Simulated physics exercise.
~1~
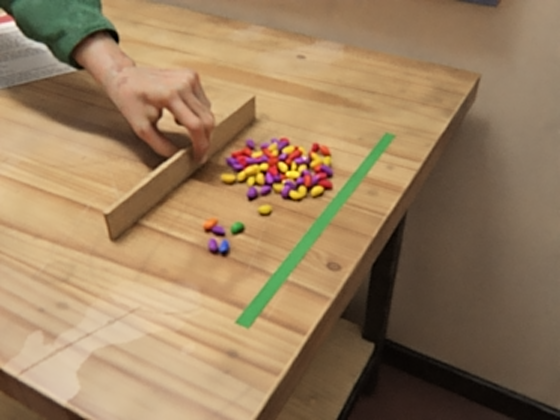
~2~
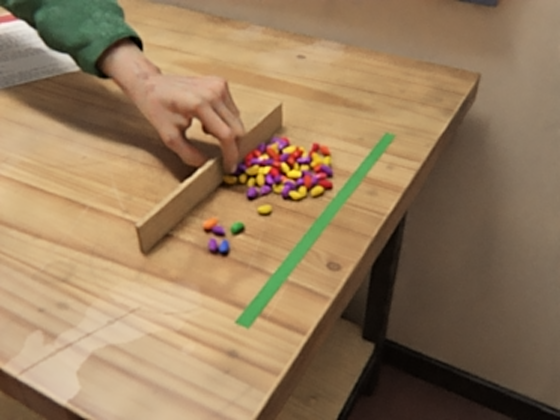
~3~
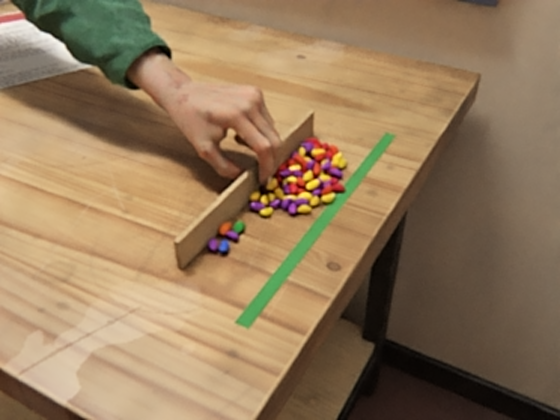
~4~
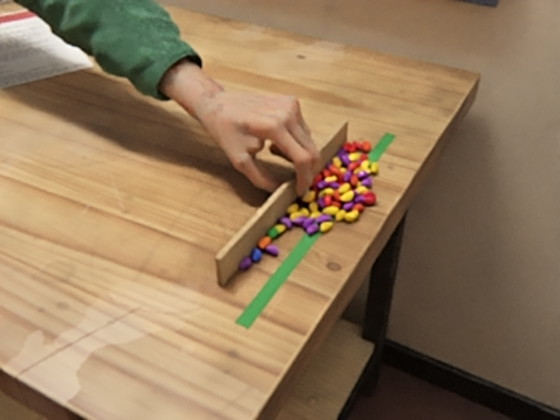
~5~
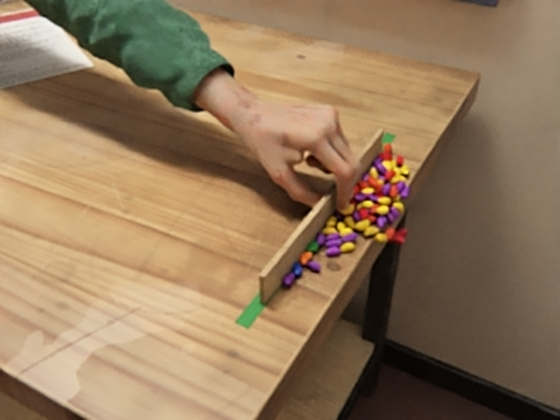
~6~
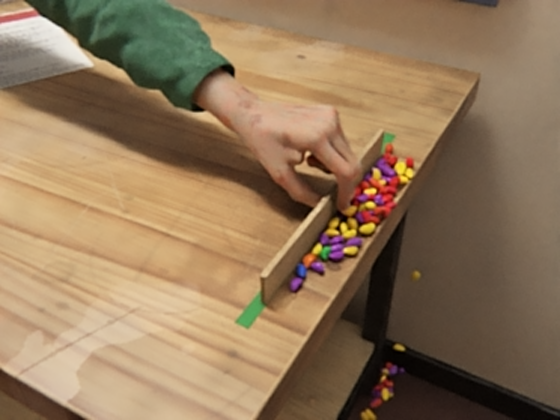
A hand in a green sleeve pushes an upright wooden strip across a light wooden tabletop, seen from above at an angle, toward a strip of green tape near the right edge. Ahead of it lie a large heap of red, yellow and purple bean-like pieces and a smaller cluster of orange, blue, purple and green ones nearer the viewer. The strip sweeps right, gathering both groups and carrying them over the tape. It stops at the tape as some of the larger heap spills over the edge. Several pieces end up below, while the small cluster stays on the table.
